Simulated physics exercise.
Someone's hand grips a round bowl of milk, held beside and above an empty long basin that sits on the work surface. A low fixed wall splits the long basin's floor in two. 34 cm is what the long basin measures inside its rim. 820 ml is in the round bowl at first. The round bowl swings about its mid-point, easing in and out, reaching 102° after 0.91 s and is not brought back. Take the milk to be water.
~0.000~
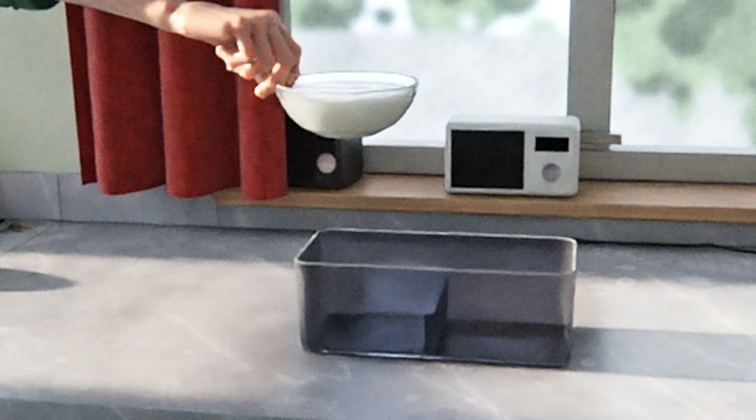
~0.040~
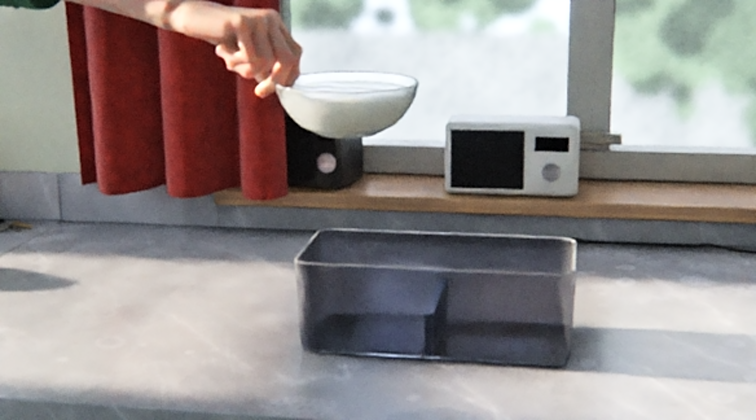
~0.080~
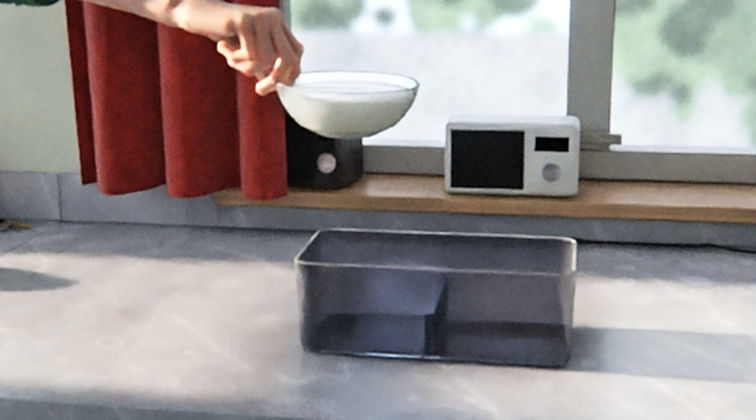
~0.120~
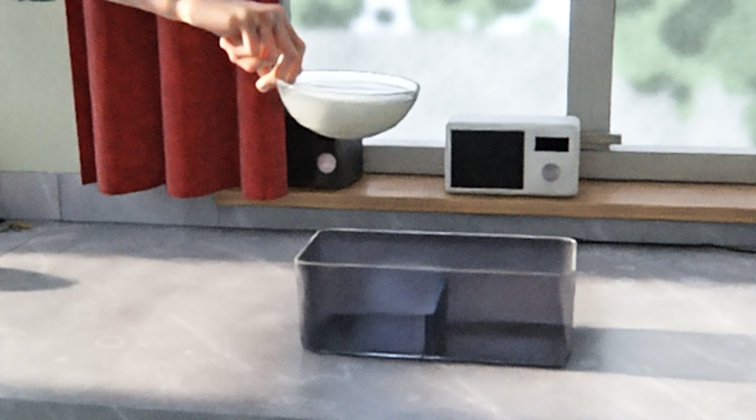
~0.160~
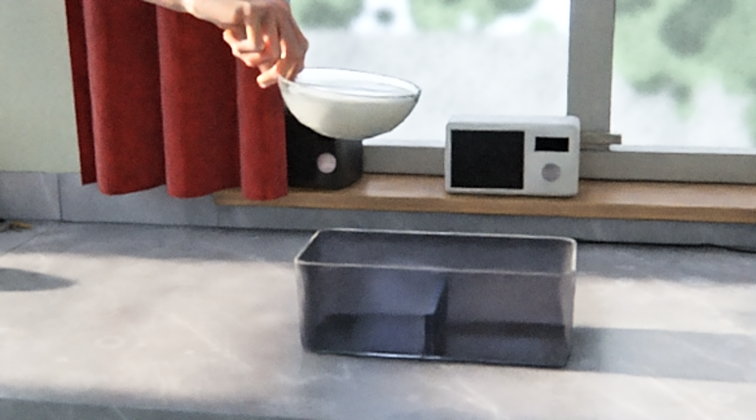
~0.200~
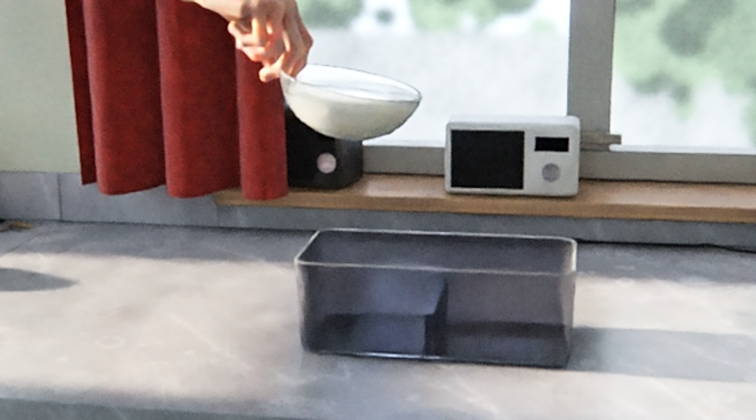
A hand reaches in from the upper left, holding a clear round bowl of white milk above a grey work surface, seen from the front and slightly above. Below sits an empty, smoky see-through long basin, with a red curtain at left and a small white appliance on the wooden windowsill behind. The bowl starts level, then slowly tilts slightly, its right side dipping, while the camera stays still.
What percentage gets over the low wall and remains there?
81 %.
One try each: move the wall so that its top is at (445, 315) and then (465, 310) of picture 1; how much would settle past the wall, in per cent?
65 in a hundred, followed by 55 in a hundred.
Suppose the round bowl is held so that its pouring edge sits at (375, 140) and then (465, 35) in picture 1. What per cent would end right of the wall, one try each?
Respectively 10 and 85 %.
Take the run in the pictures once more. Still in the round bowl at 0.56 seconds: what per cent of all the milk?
At that time about 26 in a hundred parts are still held.
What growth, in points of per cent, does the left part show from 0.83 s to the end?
Roughly 4 percent.
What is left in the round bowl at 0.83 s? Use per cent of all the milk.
0 per cent or so.
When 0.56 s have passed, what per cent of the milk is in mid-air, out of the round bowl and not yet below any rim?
Roughly 56 percent.
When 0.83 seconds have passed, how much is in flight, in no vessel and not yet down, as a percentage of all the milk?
About 5 percent.
After 0.56 s the tilt is 70° and 25 per cent is still to pour, 1 is left of the wall and 19 right of it.
After 0.83 s the tilt is 100° and 0 per cent is still to pour, 13 is left of the wall and 81 right of it.
After 1.11 s the tilt is 102° and 0 per cent is still to pour, 17 is left of the wall and 81 right of it.
After 1.41 s the tilt is 102° and 0 per cent is still to pour, 17 is left of the wall and 81 right of it.
In the end 17 per cent lies left of the wall, 81 right of it and 1 outside.
